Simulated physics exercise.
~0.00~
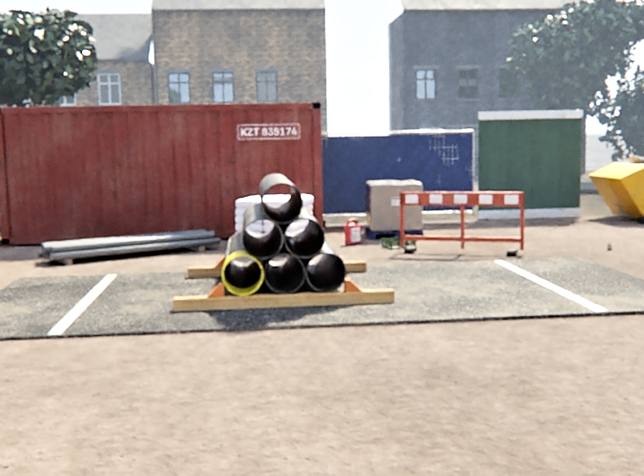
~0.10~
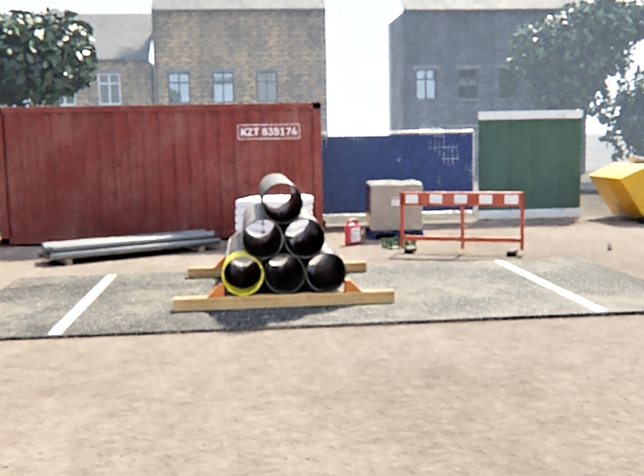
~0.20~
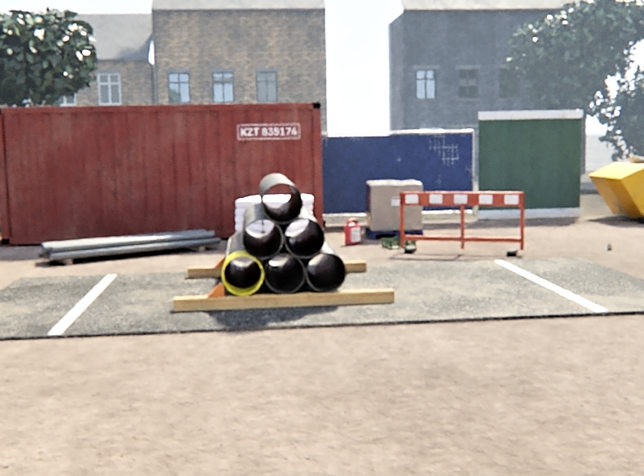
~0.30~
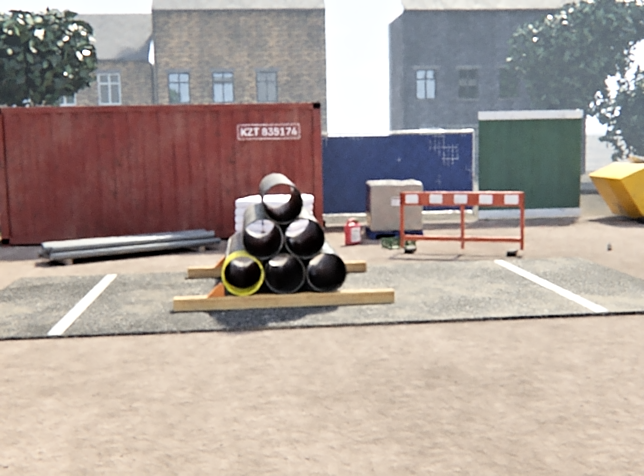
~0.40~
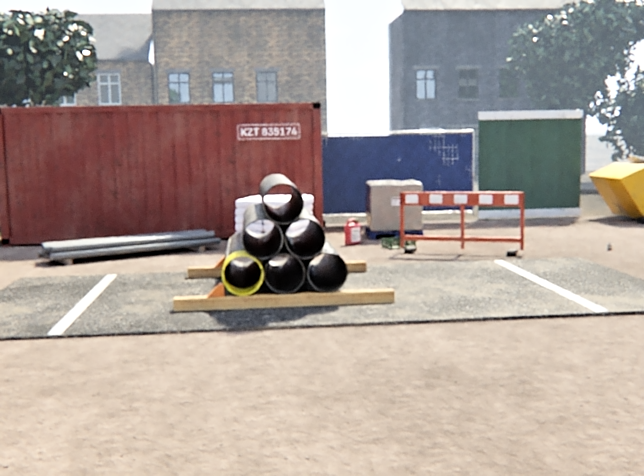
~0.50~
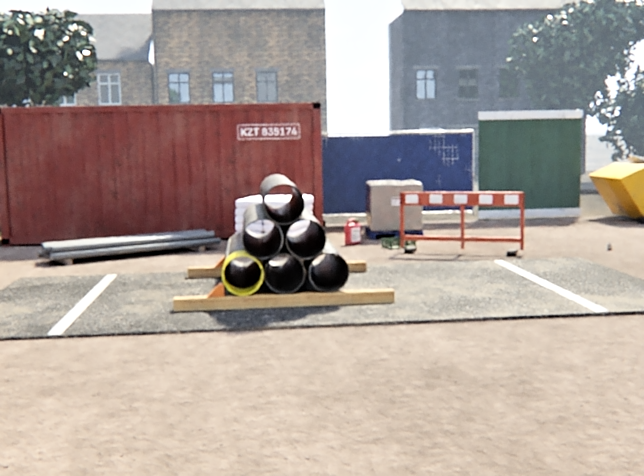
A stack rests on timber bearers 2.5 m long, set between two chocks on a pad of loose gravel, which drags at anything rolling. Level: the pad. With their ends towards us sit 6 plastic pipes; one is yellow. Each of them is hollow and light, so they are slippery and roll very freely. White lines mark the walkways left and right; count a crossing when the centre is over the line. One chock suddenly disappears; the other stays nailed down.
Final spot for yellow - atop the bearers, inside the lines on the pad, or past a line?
I would say atop the bearers.
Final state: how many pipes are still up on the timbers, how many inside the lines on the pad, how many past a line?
4 - 2 - 0.
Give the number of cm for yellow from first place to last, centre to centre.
Yellow: 0.
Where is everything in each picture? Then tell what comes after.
In the first frame, yellow at (243, 276); both chocks in; lines at (72, 316) and (570, 296); the pad is level; 3 of the 6 form the bottom row.
In the second frame, yellow at (243, 276).
In the third frame, yellow at (243, 276); right chock gone.
In the fourth frame, yellow at (243, 276).
In the fifth frame, yellow at (243, 276).
In the sixth frame, yellow at (243, 276); lines at (72, 316) and (570, 296).
After 0.8 s, yellow is on the bearers, 75 cm from the bearers' left end; 0 past a line.
At rest (6.0 s), yellow is on the bearers, 75 cm from the bearers' left end; 0 past a line.
